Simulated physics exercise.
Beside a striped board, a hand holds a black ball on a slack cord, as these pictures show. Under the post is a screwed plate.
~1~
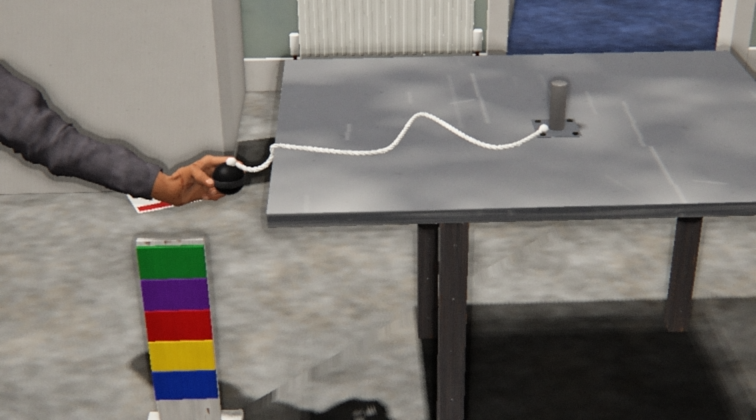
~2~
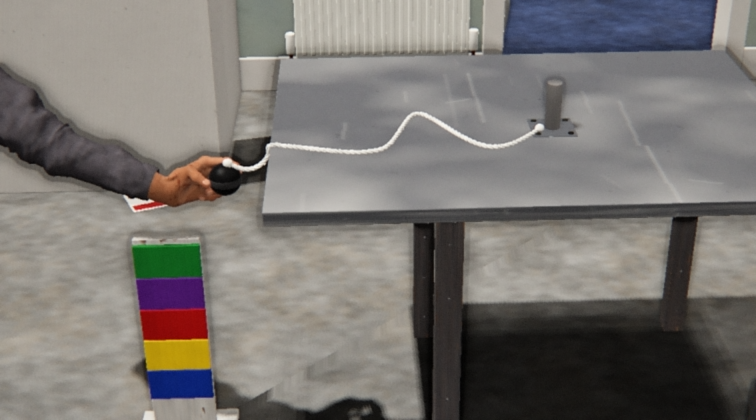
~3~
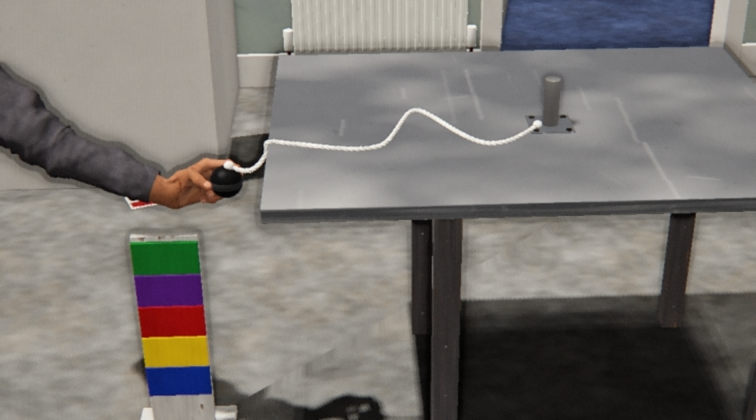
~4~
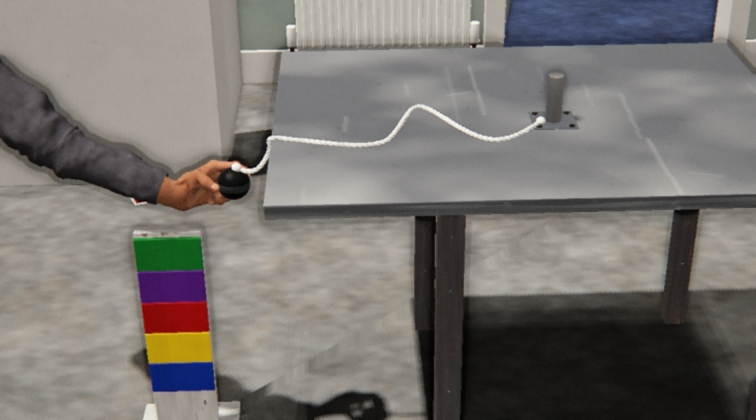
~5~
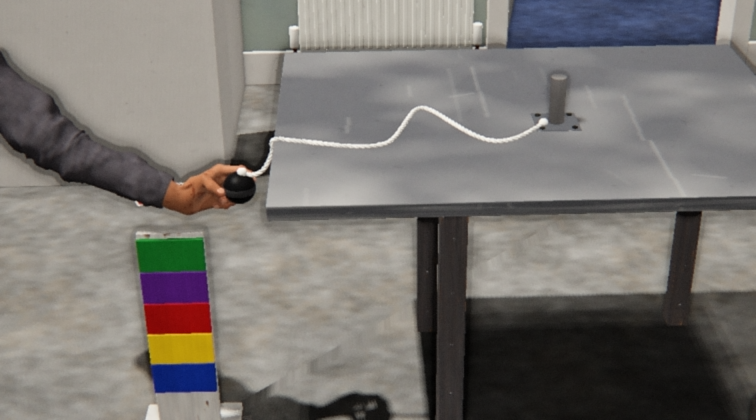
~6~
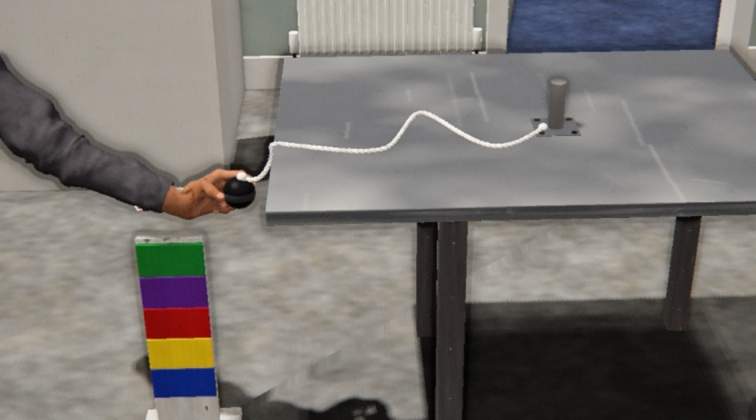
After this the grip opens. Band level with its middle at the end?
Red band.
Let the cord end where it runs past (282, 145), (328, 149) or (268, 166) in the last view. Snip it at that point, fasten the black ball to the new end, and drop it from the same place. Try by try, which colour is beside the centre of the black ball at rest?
Green; above them all; purple.
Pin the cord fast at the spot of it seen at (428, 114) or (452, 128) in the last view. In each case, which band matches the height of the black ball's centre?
Results, in sequence: Green / purple.
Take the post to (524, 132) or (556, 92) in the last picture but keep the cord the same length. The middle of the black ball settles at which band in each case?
In turn, yellow and then purple.
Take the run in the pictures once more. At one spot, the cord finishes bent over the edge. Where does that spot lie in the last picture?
Position: Approx. (391, 145).
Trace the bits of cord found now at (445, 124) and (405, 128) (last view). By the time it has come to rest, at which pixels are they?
About (399, 132), and the other about (318, 135).
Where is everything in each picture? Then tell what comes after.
In the first frame, black ball (229, 178); green (171, 263); purple (175, 296); red (179, 326); yellow (182, 357); blue (185, 386).
In the second frame, black ball (225, 179); cord through (519, 141) (455, 133) (408, 119) (381, 150) (294, 147).
In the third frame, black ball (226, 181).
In the fourth frame, black ball (234, 183); cord through (520, 134) (457, 126) (410, 112) (382, 143) (296, 140).
In the fifth frame, black ball (239, 188).
In the sixth frame, black ball (239, 192); cord through (522, 140) (459, 132) (412, 118) (384, 149) (298, 146).
Soon after, ball near (310, 297); level with red.
After that, ball near (272, 315); level with red.
In the end, ball near (278, 313); level with red. The red one.
